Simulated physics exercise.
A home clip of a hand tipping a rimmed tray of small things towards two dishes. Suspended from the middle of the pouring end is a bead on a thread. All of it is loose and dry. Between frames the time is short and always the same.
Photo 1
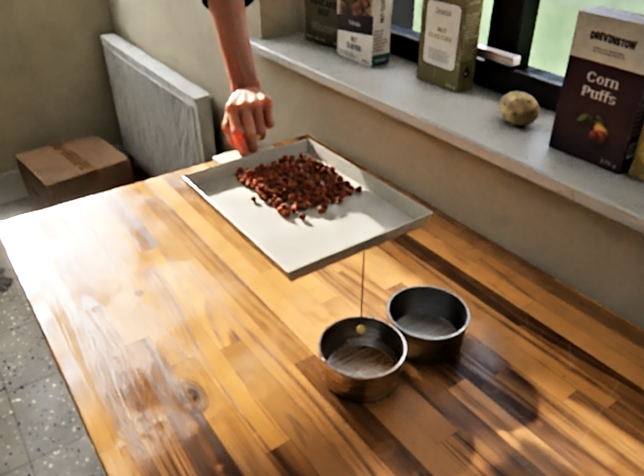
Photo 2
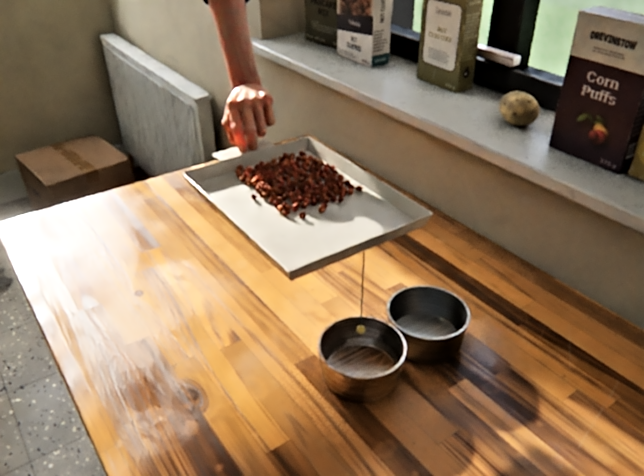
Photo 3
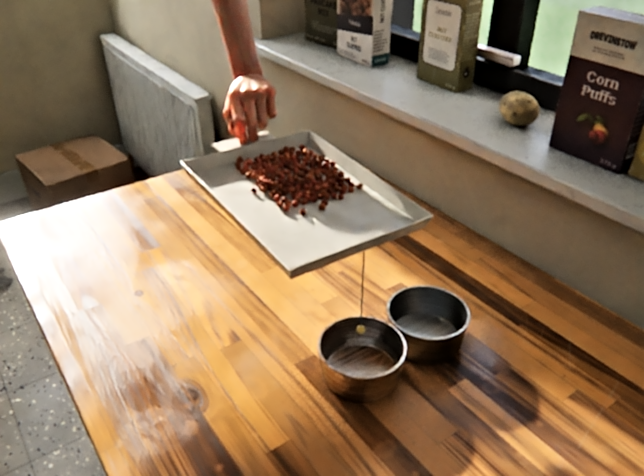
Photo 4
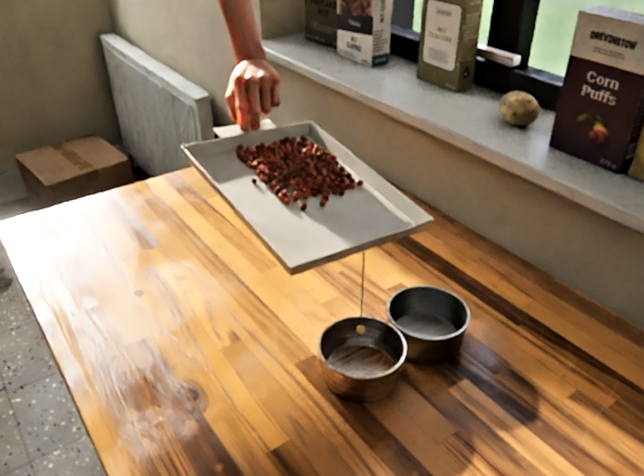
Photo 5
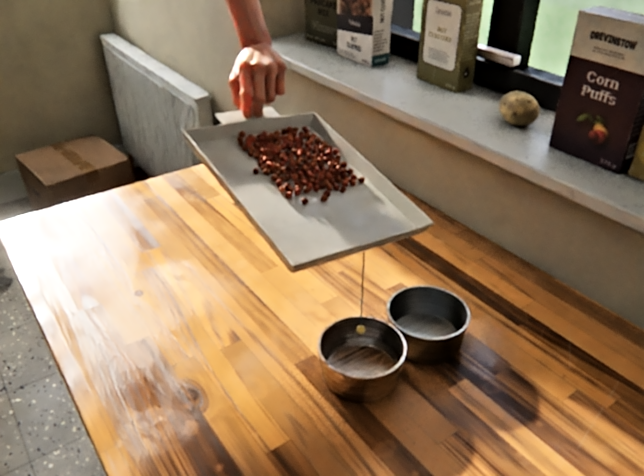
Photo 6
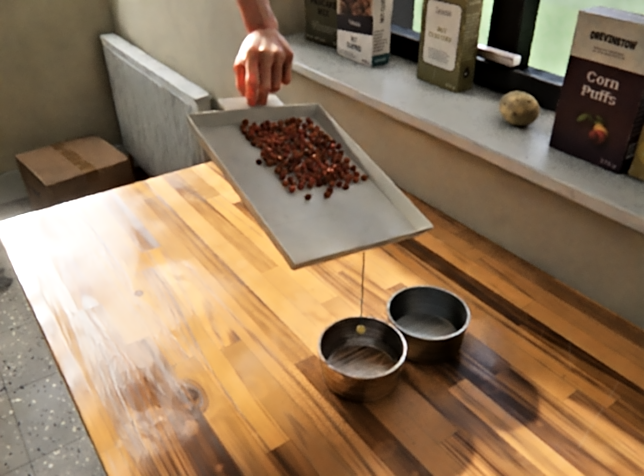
A hand raised the back of a pale tray of small reddish-brown pieces, tilting it gradually towards two metal dishes on a wooden table, while the pieces stayed heaped together on it.
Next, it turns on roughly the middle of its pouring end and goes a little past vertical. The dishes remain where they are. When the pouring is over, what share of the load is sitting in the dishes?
The dishes hold more than half of it.
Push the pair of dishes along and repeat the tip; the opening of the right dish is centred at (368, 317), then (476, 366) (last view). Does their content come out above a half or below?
Try 1: A minority of it. Try 2: A minority of it.
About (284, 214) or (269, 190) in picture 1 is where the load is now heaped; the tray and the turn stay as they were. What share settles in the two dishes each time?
You'd get near 90 percent first and near 80 percent after that.
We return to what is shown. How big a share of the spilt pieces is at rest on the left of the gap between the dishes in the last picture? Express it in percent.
Close to 0 per cent.
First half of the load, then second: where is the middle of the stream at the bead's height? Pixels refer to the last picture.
First near (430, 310), later near (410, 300).
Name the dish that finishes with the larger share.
Winner: The right side.
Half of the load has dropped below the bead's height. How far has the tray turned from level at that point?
Angle: Close to 85°.
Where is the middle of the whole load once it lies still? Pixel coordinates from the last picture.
Once it all stops, the middle lies near (423, 337).
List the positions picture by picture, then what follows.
Corners of the pouring end (290, 267) and (425, 212), level; middle of the load (296, 182), clay pellets; left dish (389, 383); right dish (455, 344); bead on its thread (361, 329), in the first picture.
Corners of the pouring end (291, 266) and (426, 212), level; middle of the load (296, 181), in the second picture.
Corners of the pouring end (292, 265) and (426, 214), tipped barely, lowest at the right corner; middle of the load (296, 176), in the third picture.
Corners of the pouring end (293, 262) and (427, 218), tipped a little, lowest at the right corner; middle of the load (297, 168), in the fourth picture.
Corners of the pouring end (295, 260) and (427, 221), tipped a little, lowest at the right corner; middle of the load (299, 160), in the fifth picture.
Corners of the pouring end (297, 258) and (427, 224), tipped clearly, lowest at the right corner; middle of the load (302, 153); left dish (389, 383); right dish (455, 344), in the sixth picture.
Just after the last frame, tray tipped steeply; the larger part on the tray; about a tenth in the air.
A moment on, tray tipped right over; roughly a quarter on the tray; just a few in the left dish; roughly two thirds in the right dish; about a tenth outside both; about a tenth in the air.
Further on, tray tipped past a quarter turn; just a few in the left dish; almost all in the right dish; about a tenth outside both.
When it is over, tray tipped past a quarter turn; just a few in the left dish; almost all in the right dish; about a tenth outside both.
